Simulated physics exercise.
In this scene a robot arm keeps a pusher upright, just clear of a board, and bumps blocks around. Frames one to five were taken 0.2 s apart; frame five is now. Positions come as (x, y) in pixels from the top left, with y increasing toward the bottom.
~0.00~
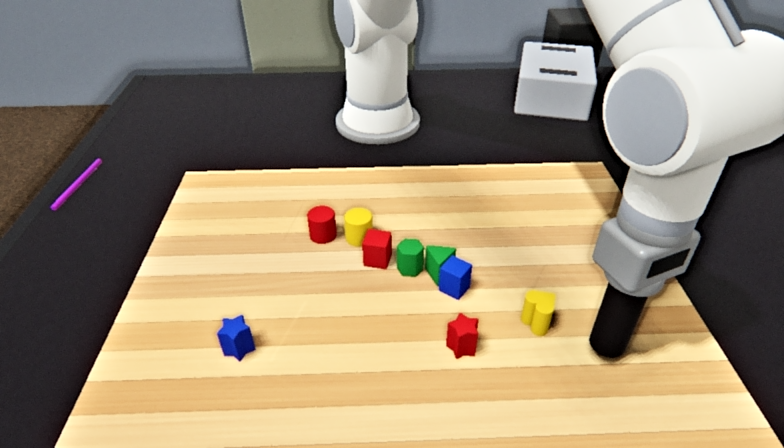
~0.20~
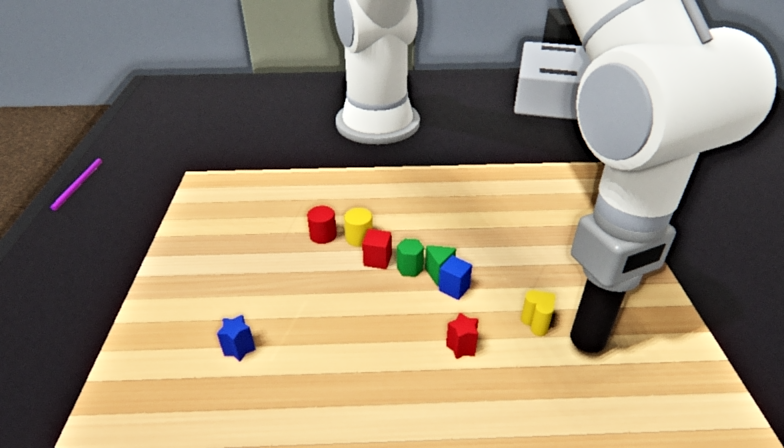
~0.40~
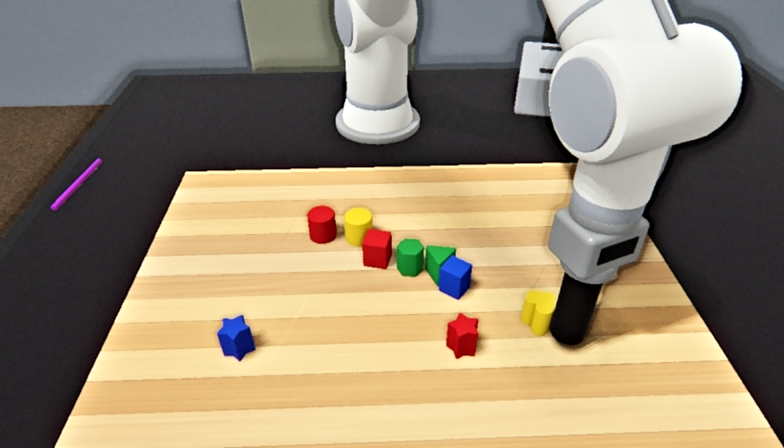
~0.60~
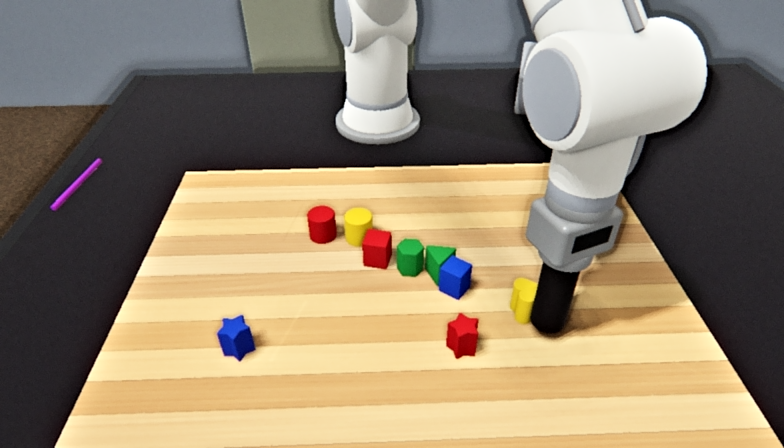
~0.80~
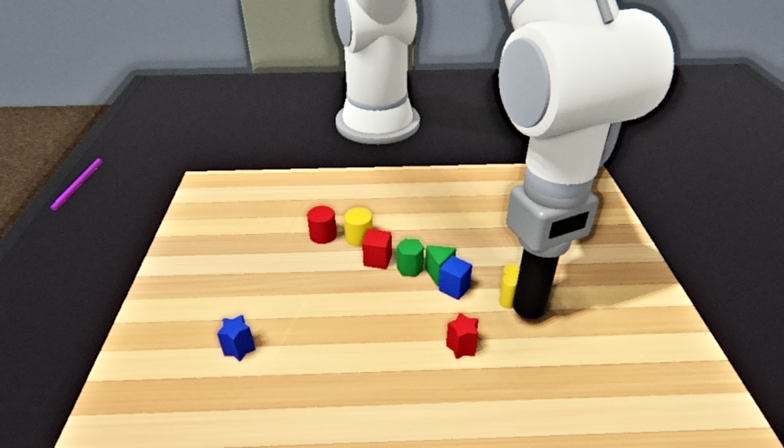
A white robot arm with a black cylindrical tip moves left and slightly away across a pale striped wooden board, seen from above by a still camera. Red, yellow, green and blue blocks form a slanting row near the middle, with blue and red stars nearer the viewer and another arm behind. The tip reaches the yellow heart-shaped block and pushes it leftward and back, while the other blocks stay put.
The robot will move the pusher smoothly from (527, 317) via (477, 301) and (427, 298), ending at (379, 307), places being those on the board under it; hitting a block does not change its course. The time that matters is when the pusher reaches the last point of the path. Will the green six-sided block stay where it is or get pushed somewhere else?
Here's my answer: The green six-sided block gets displaced.
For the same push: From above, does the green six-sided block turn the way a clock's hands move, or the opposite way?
The block turns counter-clockwise.
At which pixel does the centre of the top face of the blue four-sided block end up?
Somewhere near (426, 256).
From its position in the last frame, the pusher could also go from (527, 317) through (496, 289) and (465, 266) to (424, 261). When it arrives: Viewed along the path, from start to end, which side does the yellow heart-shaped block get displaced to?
The shift is rightward.
What follows on the original path. One third of the way, pusher at (478, 292); yellow heart-shaped block at (499, 263), turned 50° clockwise.
Two thirds of the way, pusher at (428, 289); green six-sided block at (403, 242), turned 20° anticlockwise; green triangular block at (430, 241), turned 45° clockwise; blue four-sided block at (426, 256), turned 50° clockwise; yellow heart-shaped block at (499, 263), turned 50° clockwise.
At the end, pusher at (378, 297); green six-sided block at (403, 242), turned 20° anticlockwise; green triangular block at (430, 241), turned 45° clockwise; blue four-sided block at (426, 256), turned 50° clockwise; yellow heart-shaped block at (499, 263), turned 50° clockwise.
